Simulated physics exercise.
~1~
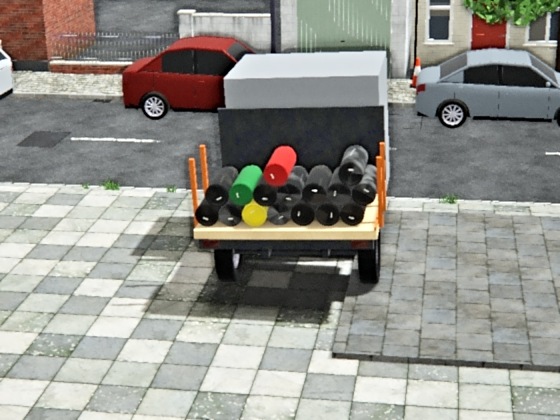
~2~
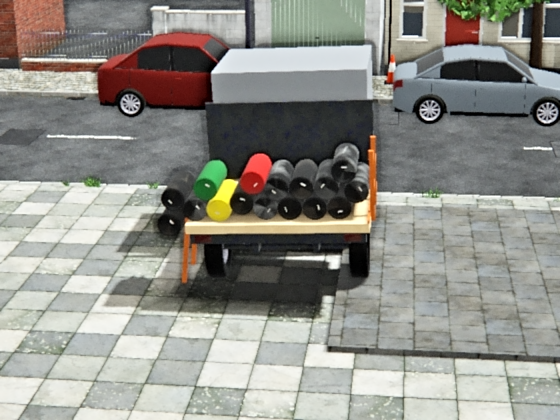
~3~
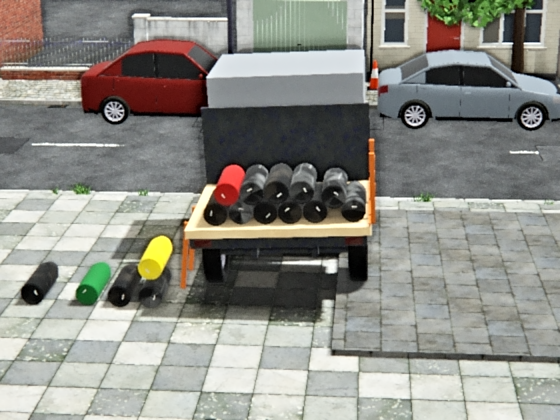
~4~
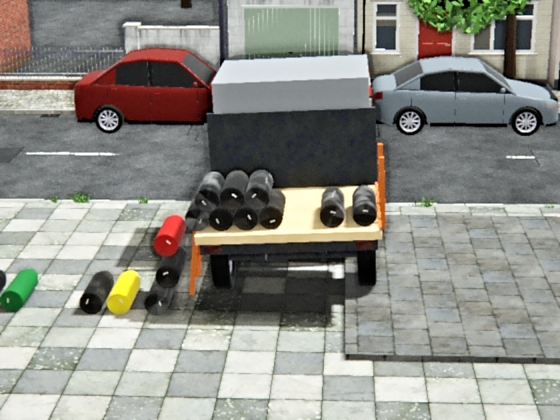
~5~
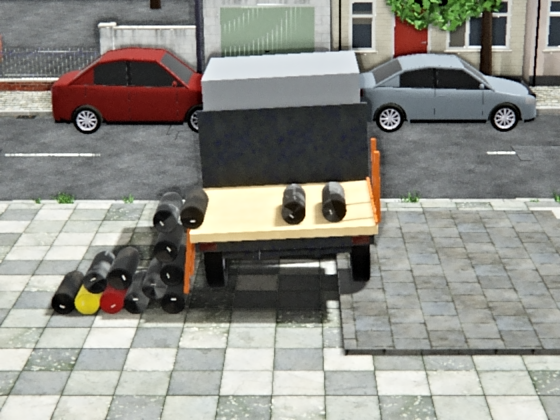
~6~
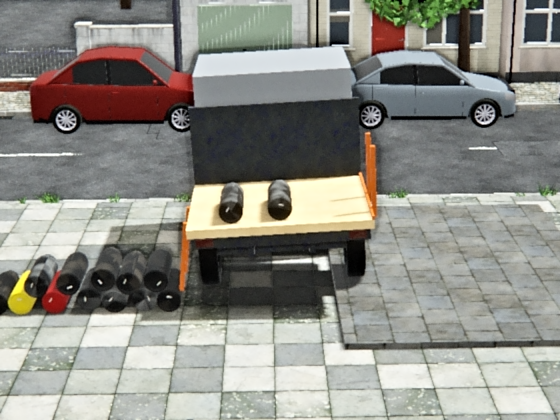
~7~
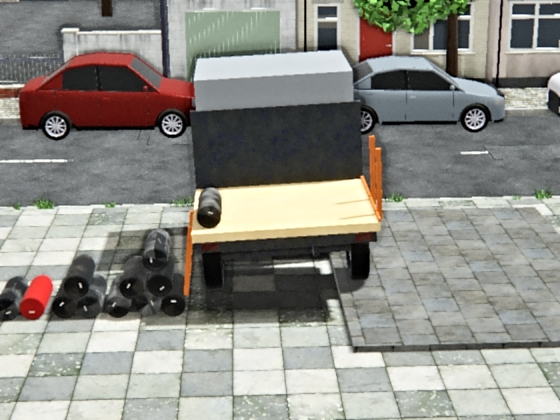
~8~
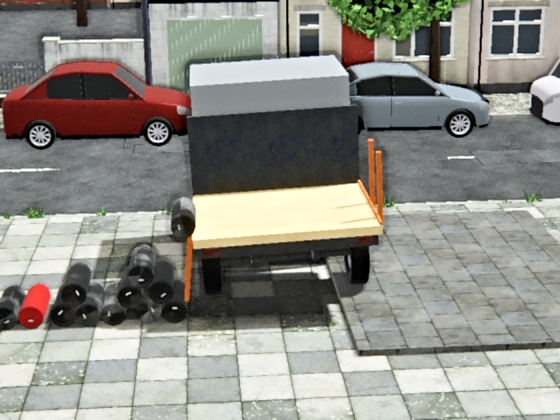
Dark and coloured cylinders roll left off a flatbed lorry and settle on the paving.
